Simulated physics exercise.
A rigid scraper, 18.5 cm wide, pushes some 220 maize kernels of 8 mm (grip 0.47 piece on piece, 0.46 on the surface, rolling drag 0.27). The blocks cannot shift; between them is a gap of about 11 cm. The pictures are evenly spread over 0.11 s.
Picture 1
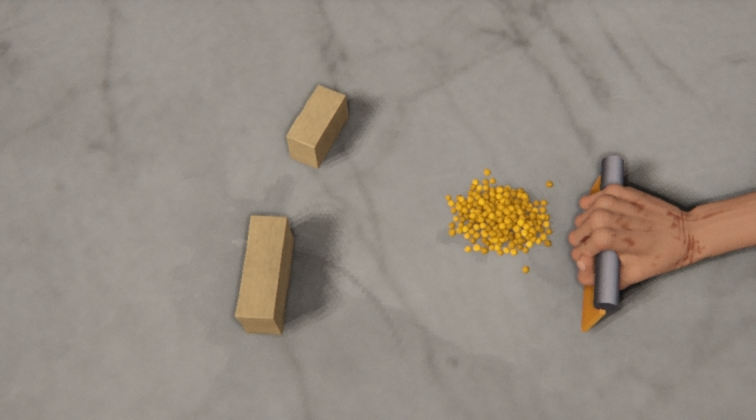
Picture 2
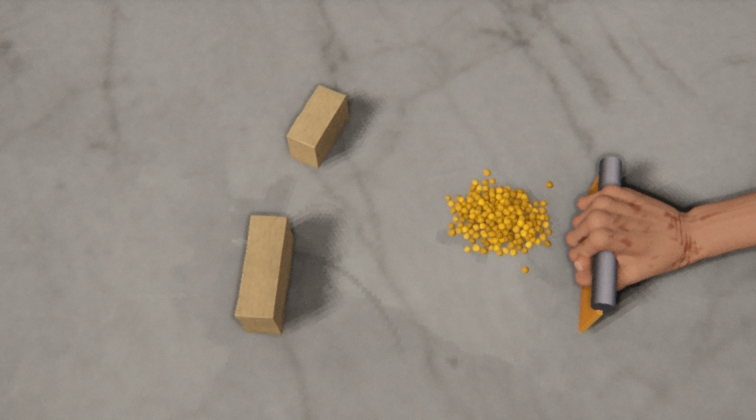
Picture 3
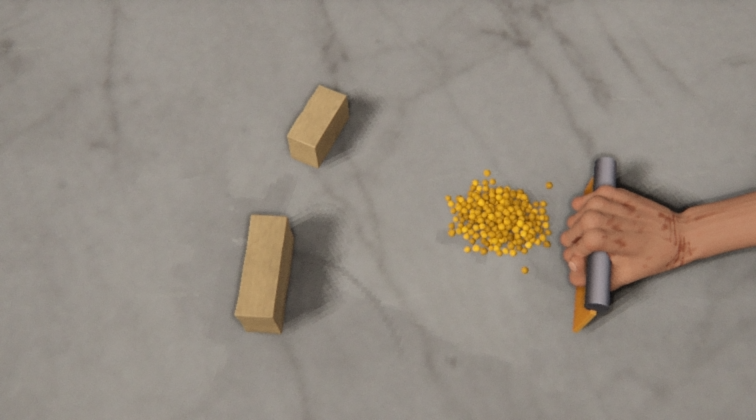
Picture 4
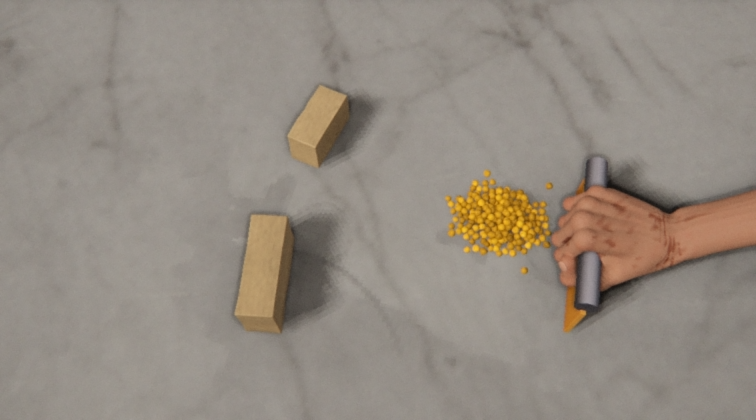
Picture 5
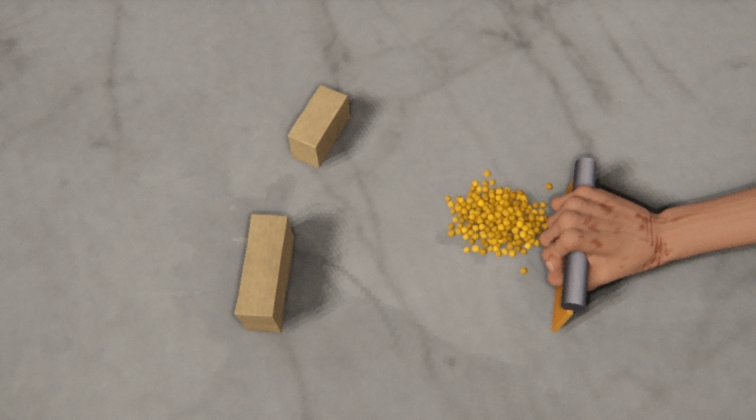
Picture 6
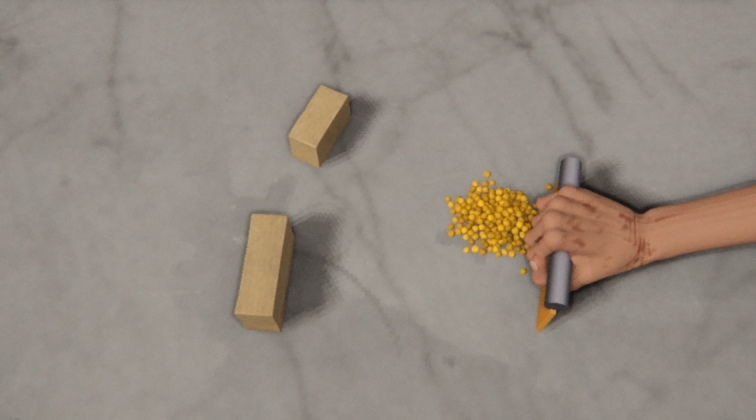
A hand gripping a grey bar with an orange blade, a scraper, slides slowly leftward from the right side of a grey, veined stone surface, seen from directly above by a still camera. Two pale wooden blocks rest apart on the left, with a loose pile of yellow kernels right of centre. The scraper closes the short distance to the pile and reaches its right edge, barely disturbing the kernels.
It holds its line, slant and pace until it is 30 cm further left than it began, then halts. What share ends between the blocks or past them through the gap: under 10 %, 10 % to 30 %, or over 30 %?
In or through the gap: Medium.
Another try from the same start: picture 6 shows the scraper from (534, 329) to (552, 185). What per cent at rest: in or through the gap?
Through 10.
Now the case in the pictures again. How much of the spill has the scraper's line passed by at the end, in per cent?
Roughly 25 per cent.
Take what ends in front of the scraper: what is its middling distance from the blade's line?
Roughly 4 cm.
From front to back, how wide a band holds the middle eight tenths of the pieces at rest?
Some 16 cm.
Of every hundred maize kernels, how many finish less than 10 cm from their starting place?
Some 15 per cent.
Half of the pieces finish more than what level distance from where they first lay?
About 24 cm.
Then, 0.21 s after the last picture, scraper 20 cm from its start, spill 16 cm wide; held up before the blocks 100 %.
Then, 0.42 s after the last picture, scraper 30 cm from its start, spill 20 cm wide; in or through the gap 15 %, held up before the blocks 85 %.
Then, 0.60 s after the last picture, scraper 30 cm from its start, spill 20 cm wide; in or through the gap 25 %, held up before the blocks 75 %.
In the end, in or through the gap 25 %, round the near block 0 %, round the far block 0 %, held up before the blocks 75 %.
